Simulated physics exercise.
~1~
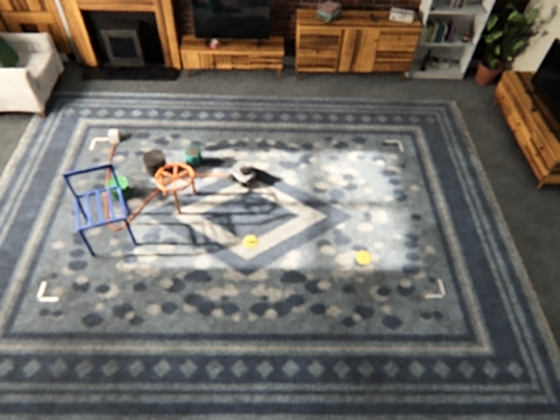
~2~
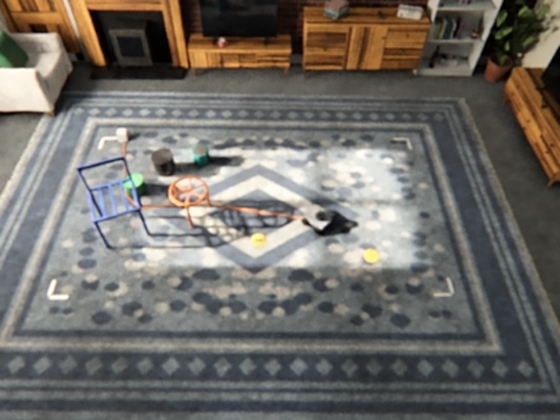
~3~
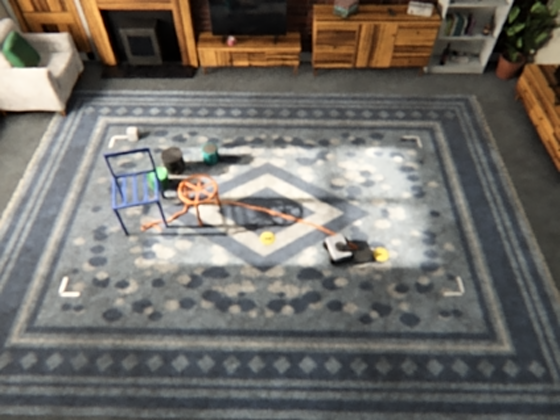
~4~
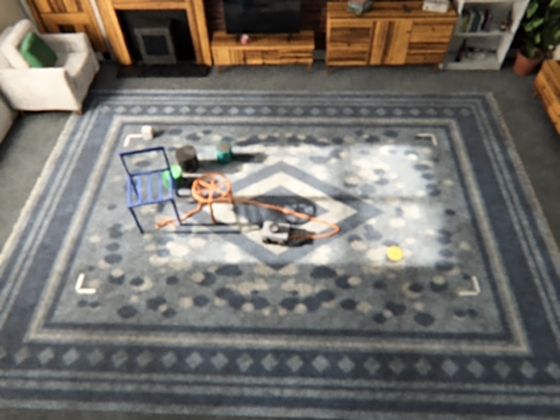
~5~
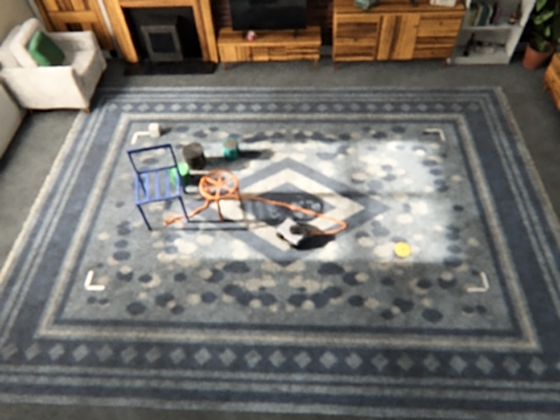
A small dark cart trailing an orange lead past a blue chair and an orange stool moved right across the patterned rug toward the yellow marks, then turned back left, and ended near the rug's middle with the lead looped loosely beside it.
